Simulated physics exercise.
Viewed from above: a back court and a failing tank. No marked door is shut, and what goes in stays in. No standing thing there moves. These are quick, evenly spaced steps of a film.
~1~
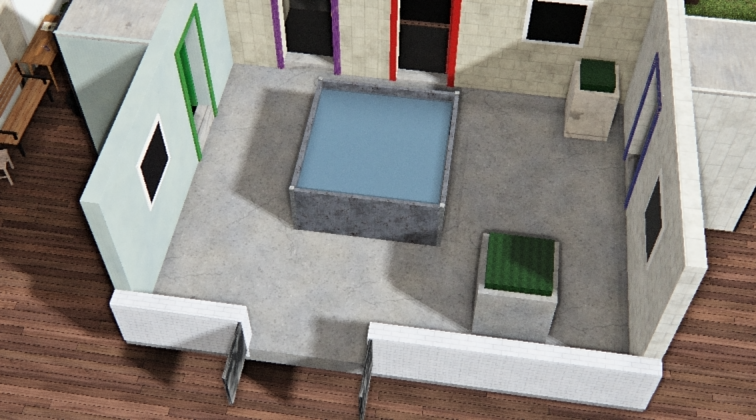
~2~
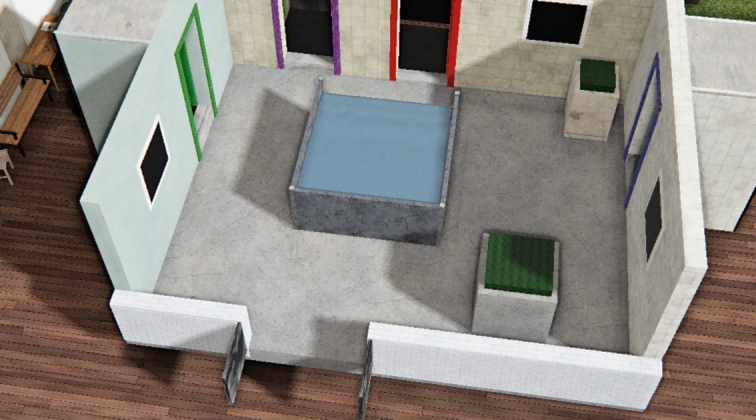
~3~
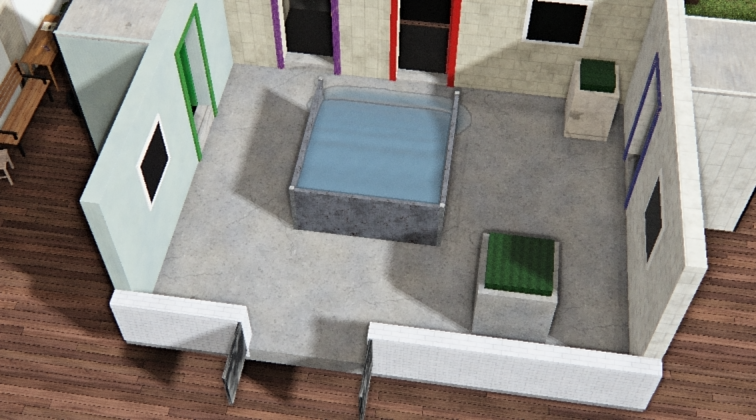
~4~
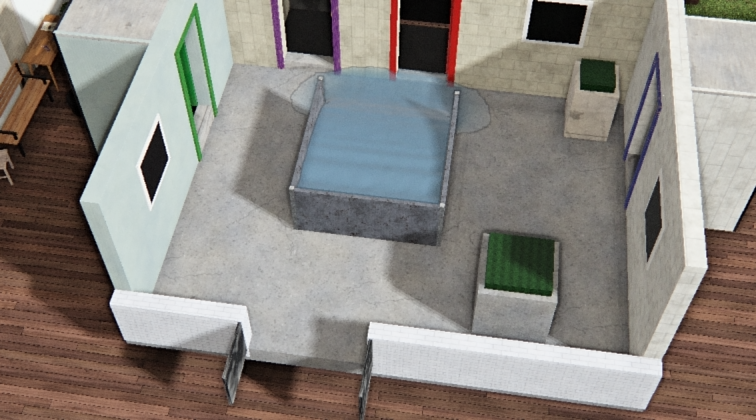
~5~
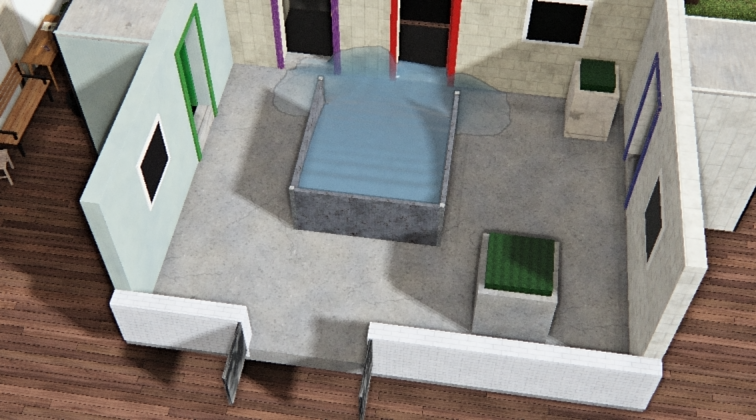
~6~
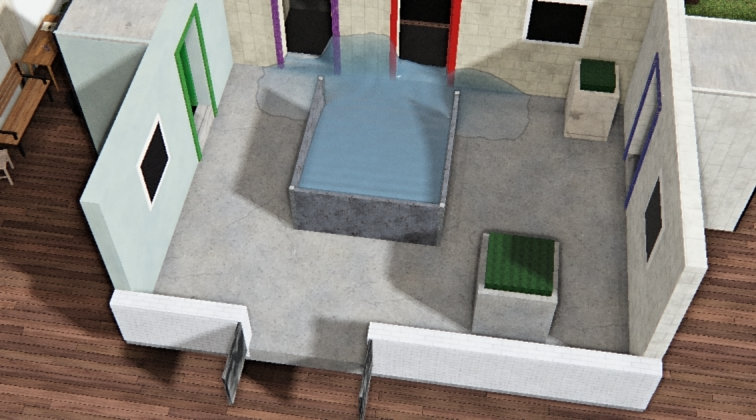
Water pours from the far side of a gray tank and spreads across the court floor.
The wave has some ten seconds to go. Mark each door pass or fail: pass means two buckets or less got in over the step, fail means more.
Purple door - fail, red door - fail, blue door - pass, green door - pass.
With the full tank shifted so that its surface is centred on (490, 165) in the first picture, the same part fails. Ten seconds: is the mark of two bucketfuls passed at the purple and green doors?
Observed: Purple comes in lower; green comes in lower.
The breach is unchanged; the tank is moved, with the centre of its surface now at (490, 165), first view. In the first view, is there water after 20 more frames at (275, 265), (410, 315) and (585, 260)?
Going through the three spots in turn: Stays untouched, stays untouched, gets wet.
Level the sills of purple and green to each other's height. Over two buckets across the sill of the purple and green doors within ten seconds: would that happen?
As I see it, purple overshoots while green doesn't reach it.
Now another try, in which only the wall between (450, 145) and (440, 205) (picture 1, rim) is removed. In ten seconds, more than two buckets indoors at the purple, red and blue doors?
Here's how it goes: The purple door never reaches it, while the red door gets beyond the mark and the blue door gets beyond the mark.
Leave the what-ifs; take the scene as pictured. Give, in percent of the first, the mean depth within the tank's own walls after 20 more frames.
About 20 per cent.
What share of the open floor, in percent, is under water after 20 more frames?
I'd say close to 70 per cent.
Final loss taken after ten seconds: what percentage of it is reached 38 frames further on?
About 85 per cent.
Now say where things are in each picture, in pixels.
The tank at (378, 143) is whole and still, in the first frame.
Water pours out on the tank's far side and has run to a hidden place, in the second frame.
The front is at a hidden place, out from the gap on the tank's far side, in the third frame.
Water pours out on the tank's far side and has run to (306, 85), in the fourth frame.
Water pours out on the tank's far side and has run to (293, 71), in the fifth frame.
The front is at (267, 68), out from the gap on the tank's far side, in the sixth frame.
A moment on, water covers 20 % of the floor; the purple door over two buckets in, the red door far over two buckets in, the blue door not reached, the green door not reached.
Next, water covers 35 % of the floor; the purple door far over two buckets in, the red door far over two buckets in, the blue door not reached, the green door wet at the sill, nothing in.
Then, water covers 70 % of the floor; the purple door far over two buckets in, the red door far over two buckets in, the blue door wet at the sill, nothing in, the green door wet at the sill, nothing in.
Later, water covers 90 % of the floor; the purple door far over two buckets in, the red door far over two buckets in, the blue door wet at the sill, nothing in, the green door wet at the sill, nothing in.
In the end, water covers 100 % of the floor; the purple door far over two buckets in, the red door far over two buckets in, the blue door wet at the sill, nothing in, the green door wet at the sill, nothing in.
